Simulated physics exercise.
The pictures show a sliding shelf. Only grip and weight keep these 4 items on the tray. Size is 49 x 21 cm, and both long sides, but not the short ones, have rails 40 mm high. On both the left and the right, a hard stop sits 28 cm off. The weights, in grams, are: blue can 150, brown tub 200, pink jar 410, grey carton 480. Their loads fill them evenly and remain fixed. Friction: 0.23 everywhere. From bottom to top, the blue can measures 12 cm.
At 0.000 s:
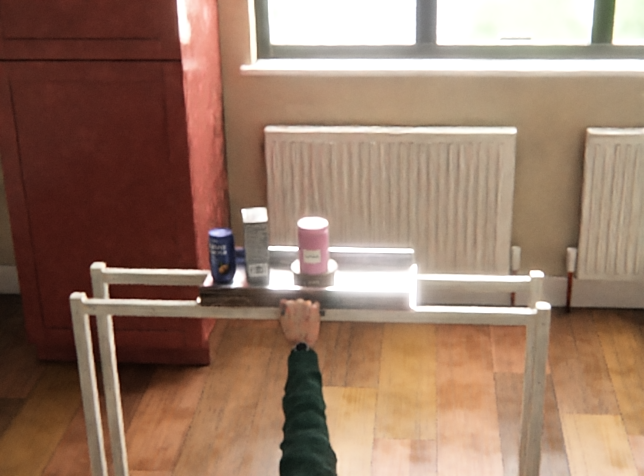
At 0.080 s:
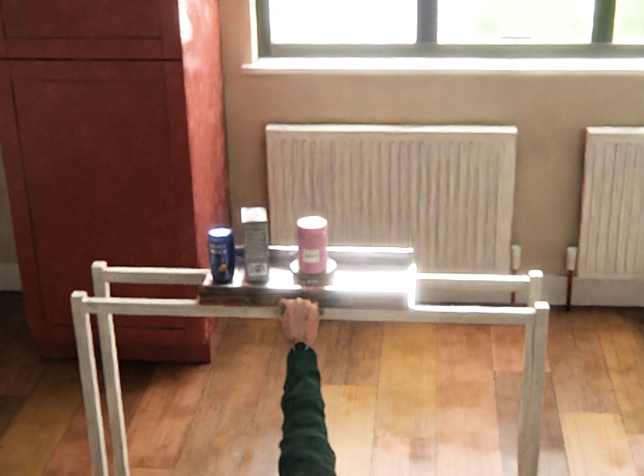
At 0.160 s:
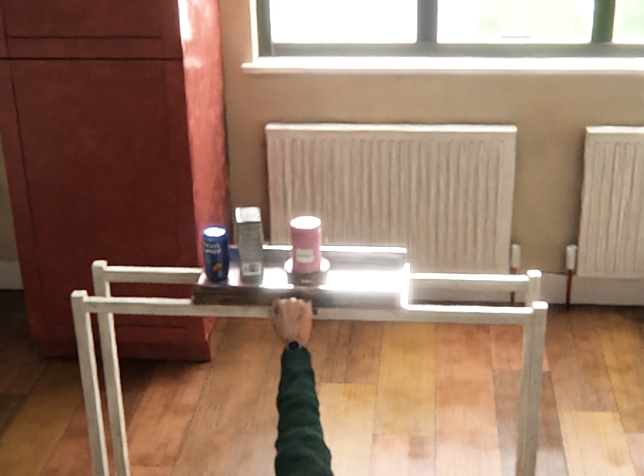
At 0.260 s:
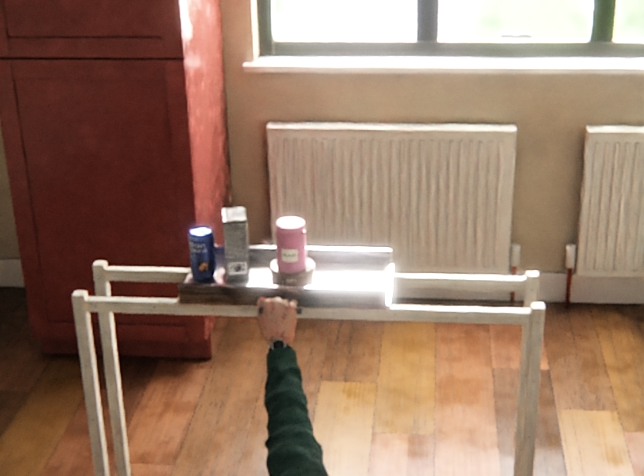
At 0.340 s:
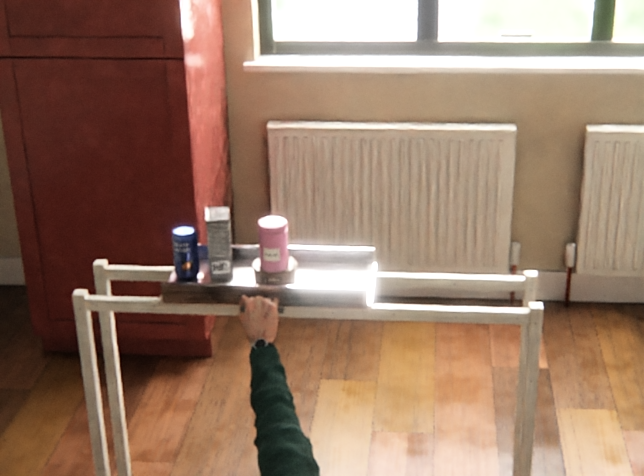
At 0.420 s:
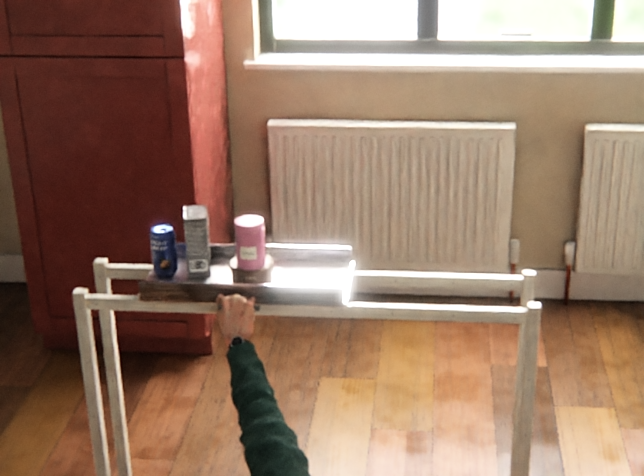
A shelf carrying a blue can, a grey carton and a pink jar sat still at first, then slid steadily left along a pale frame as a hand in a dark green sleeve moved it.
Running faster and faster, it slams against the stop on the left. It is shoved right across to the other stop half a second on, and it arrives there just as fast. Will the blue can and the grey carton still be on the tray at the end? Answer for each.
Blue can - no, grey carton - no.
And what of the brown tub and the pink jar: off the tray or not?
The brown tub ends on the tray; the pink jar finishes off the tray.
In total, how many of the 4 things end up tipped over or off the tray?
In all, 3.
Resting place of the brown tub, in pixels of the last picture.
Around (449, 277).
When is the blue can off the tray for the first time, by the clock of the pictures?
Time: Roughly 0.6 s.
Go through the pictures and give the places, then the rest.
The first frame shows tray midway; blue can (222, 256); grey carton (257, 245).
The second frame shows tray midway; brown tub (313, 275); pink jar (312, 245).
In the third frame, tray has slid 1 cm left; brown tub (307, 275); pink jar (306, 245).
In the fourth frame, tray has slid 5 cm left; brown tub (292, 274); pink jar (291, 245).
In the fifth frame, tray has slid 9 cm left; brown tub (275, 274); pink jar (273, 244).
In the sixth frame, tray has slid 14 cm left; blue can (164, 251); grey carton (198, 241).
Around 1.02 s, tray has slid 28 cm left; blue can, pink jar and grey carton now off the tray; brown tub shifted 17 cm.
Around 1.72 s, tray has slid 8 cm left; brown tub shifted 17 cm.
Finally (2.9 s), off the tray, blue can, pink jar and grey carton; not toppled but over 5 cm from the start, brown tub.
